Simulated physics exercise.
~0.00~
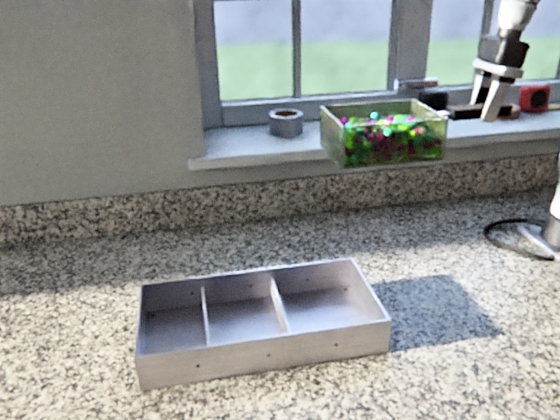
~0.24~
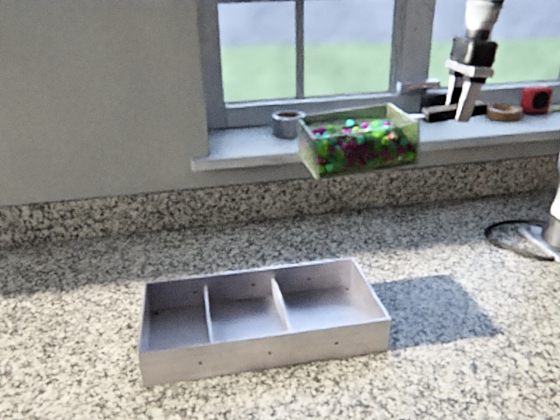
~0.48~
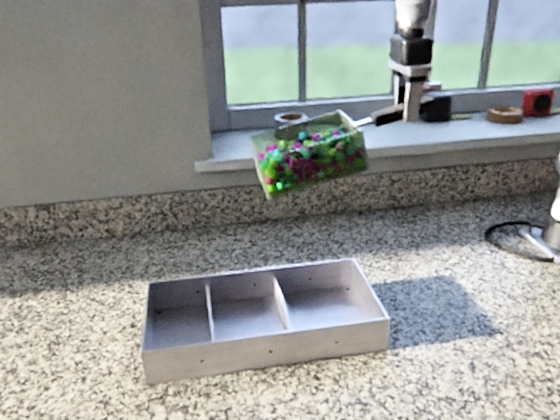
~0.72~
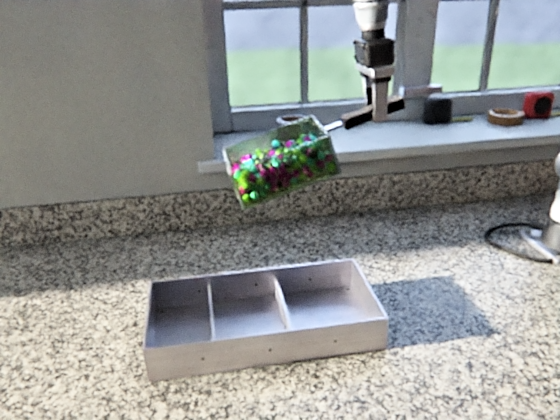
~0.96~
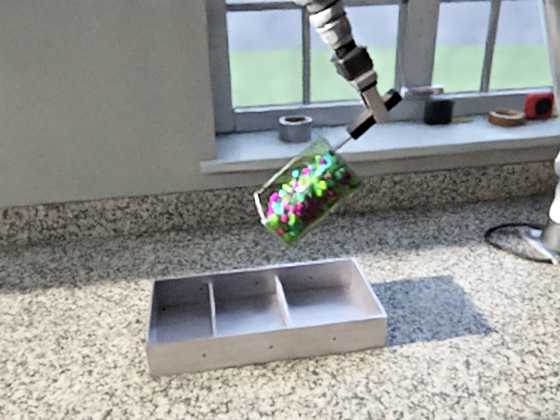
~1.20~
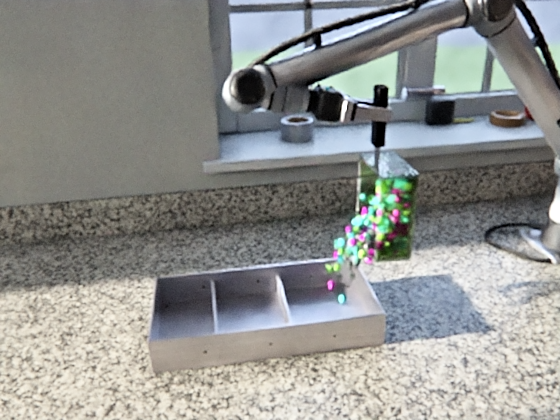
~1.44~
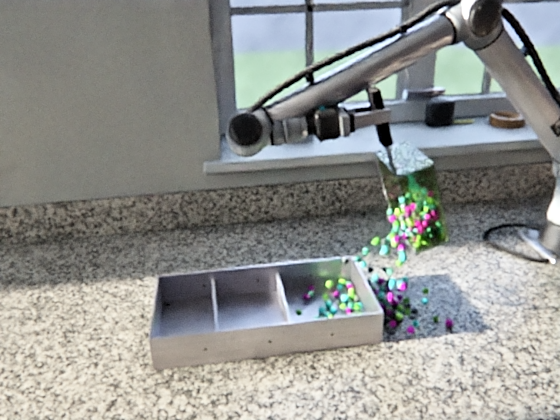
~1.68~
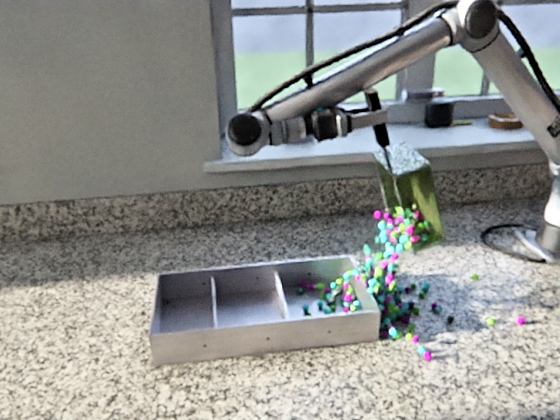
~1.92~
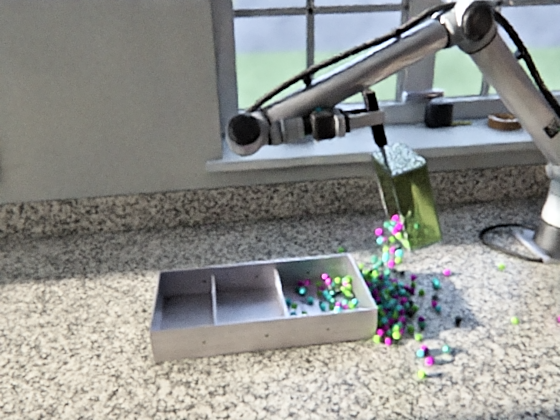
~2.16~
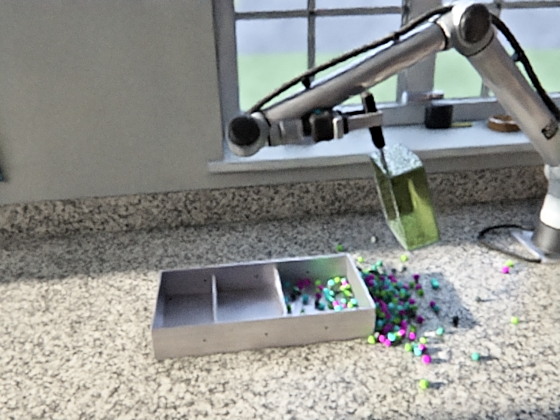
On a speckled stone counter by a window, a robot arm carries a clear green box of colourful round sweets left, then tips it over a three-part grey crate, and some land in the right-hand part while most spill onto the counter, leaving the box empty.
